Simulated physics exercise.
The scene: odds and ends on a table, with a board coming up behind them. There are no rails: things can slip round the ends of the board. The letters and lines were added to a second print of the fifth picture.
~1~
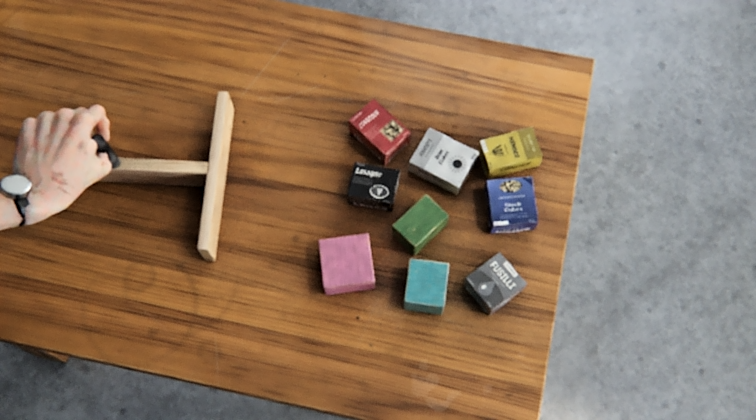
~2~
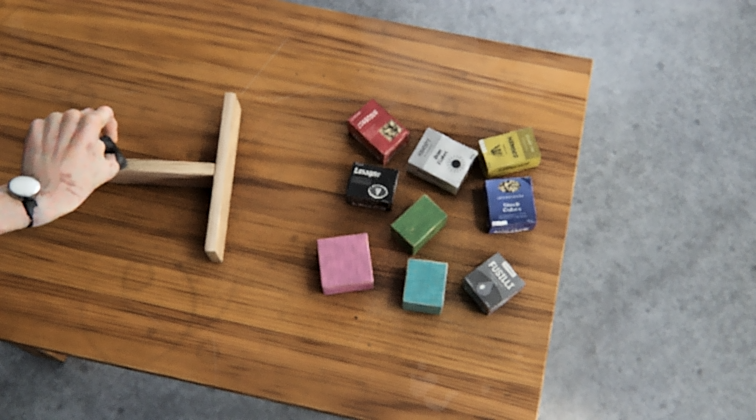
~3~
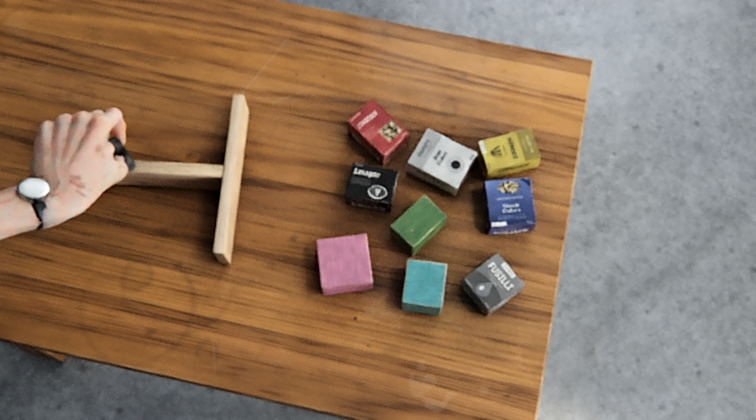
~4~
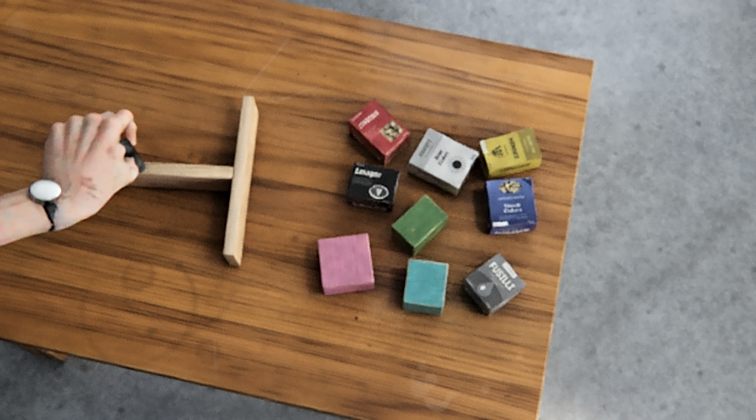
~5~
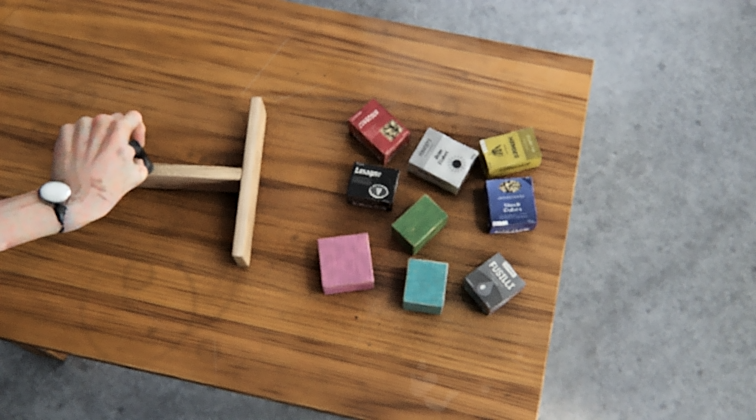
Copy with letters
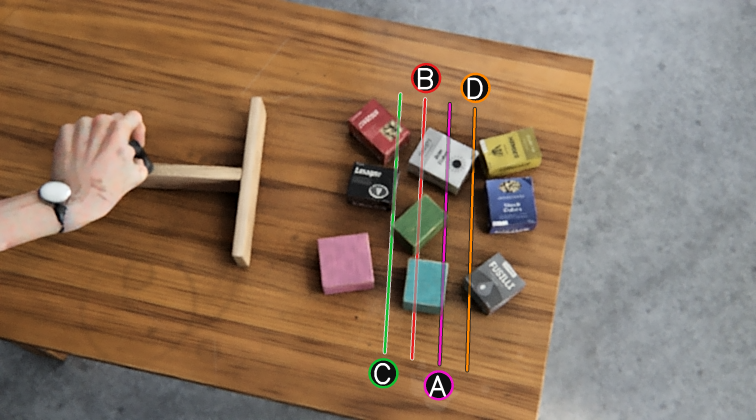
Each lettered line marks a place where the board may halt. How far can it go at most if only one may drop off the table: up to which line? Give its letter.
D.
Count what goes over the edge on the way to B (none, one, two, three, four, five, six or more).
By then, none.
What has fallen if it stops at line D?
The grey packet goes over.
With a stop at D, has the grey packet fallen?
Yes.
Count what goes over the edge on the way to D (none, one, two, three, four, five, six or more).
One.
On the marked copy, A at (445, 228); B at (419, 222); C at (393, 217); D at (471, 233).
Following D. Soon after the start, board (328, 190); pink block (354, 266); blue packet (510, 205).
Later, board (409, 207); grey packet (533, 288); yellow box (528, 147).
In the end, board (469, 220); grey packet over the edge; turquoise block (543, 310); one fallen.
As for the rest, A is within the limit but short; B is within the limit but short; C is within the limit but short.
